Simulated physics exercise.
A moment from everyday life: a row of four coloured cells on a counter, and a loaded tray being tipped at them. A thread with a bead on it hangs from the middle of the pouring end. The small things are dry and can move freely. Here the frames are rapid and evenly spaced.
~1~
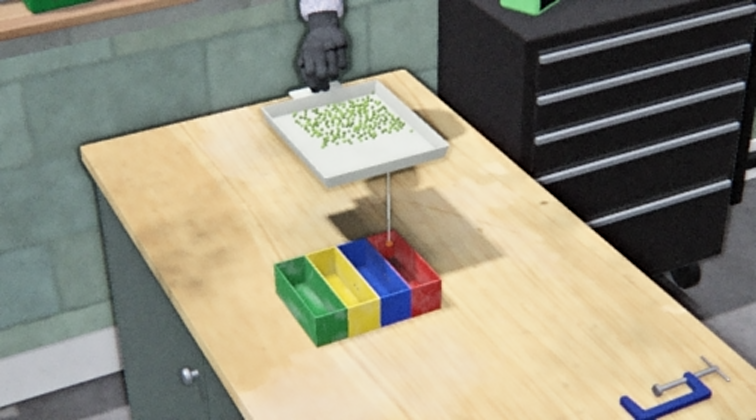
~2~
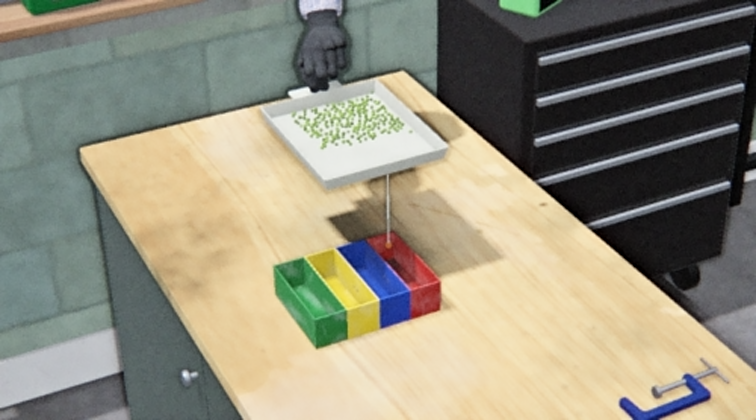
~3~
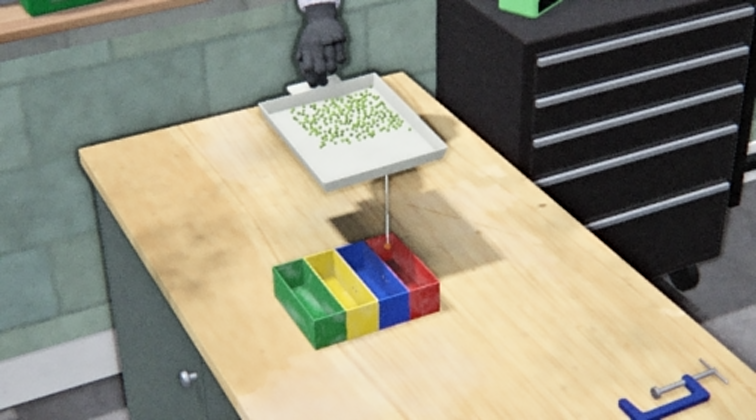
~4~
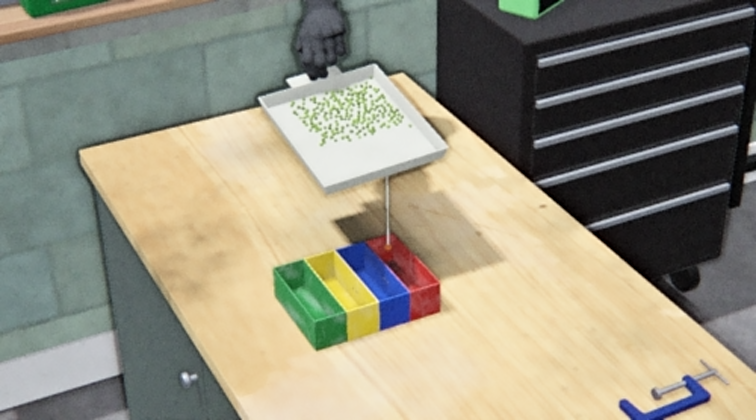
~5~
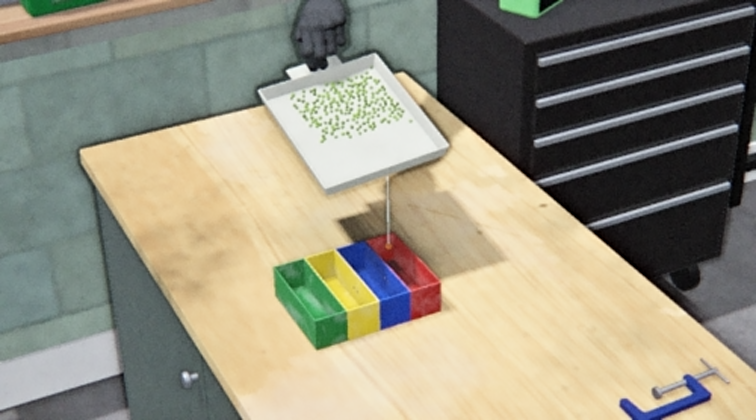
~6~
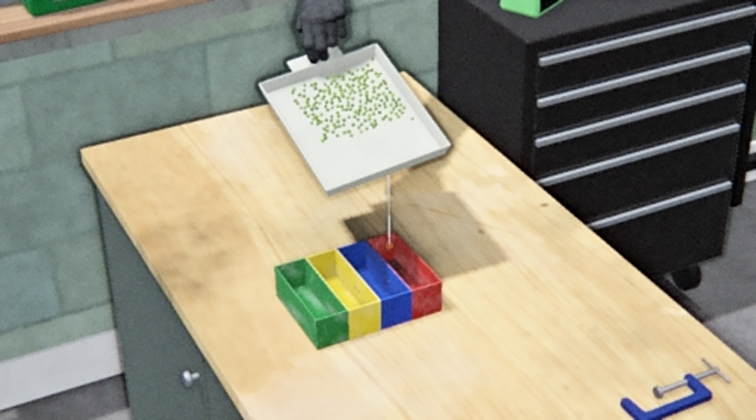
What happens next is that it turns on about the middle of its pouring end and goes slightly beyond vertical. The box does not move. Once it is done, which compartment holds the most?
The yellow compartment holds the most.
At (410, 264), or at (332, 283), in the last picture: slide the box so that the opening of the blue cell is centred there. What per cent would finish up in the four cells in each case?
90 and 100 in a hundred, in turn.
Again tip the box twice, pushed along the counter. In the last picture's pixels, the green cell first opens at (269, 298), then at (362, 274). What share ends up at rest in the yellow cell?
Trial 1: 0 percent; trial 2: 0 percent.
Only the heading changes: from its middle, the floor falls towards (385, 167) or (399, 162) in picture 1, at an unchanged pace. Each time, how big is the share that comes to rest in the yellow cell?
In turn, 0 percent and then 0 percent.
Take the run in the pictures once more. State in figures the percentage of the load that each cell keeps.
Green cell: 10 per cent; yellow cell: 80 per cent; blue cell: 10 per cent; red cell: 0 per cent.
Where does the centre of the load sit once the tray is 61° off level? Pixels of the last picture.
Centre estimate: (341, 195).
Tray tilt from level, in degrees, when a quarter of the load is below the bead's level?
Near 70 degrees.
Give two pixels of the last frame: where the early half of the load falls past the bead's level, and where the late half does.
First roughly (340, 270), then roughly (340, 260).
Soon, tray tipped steeply; about two thirds on the tray; a small part in the green cell; a small part in the yellow cell; a stray few in the blue cell; about a quarter falling or outside the box.
A while on, tray tipped right over; about a third on the tray; about a third in the yellow cell; a small part in the green cell; a stray few in the blue cell; about a quarter falling or outside the box.
Towards the end, tray tipped past a quarter turn; most in the yellow cell; a small part in the green cell; a small part in the blue cell; a stray few in the red cell; a stray few falling or outside the box.
Finally, tray tipped past a quarter turn; most in the yellow cell; a small part in the green cell; a small part in the blue cell; a stray few in the red cell; a stray few outside the box.
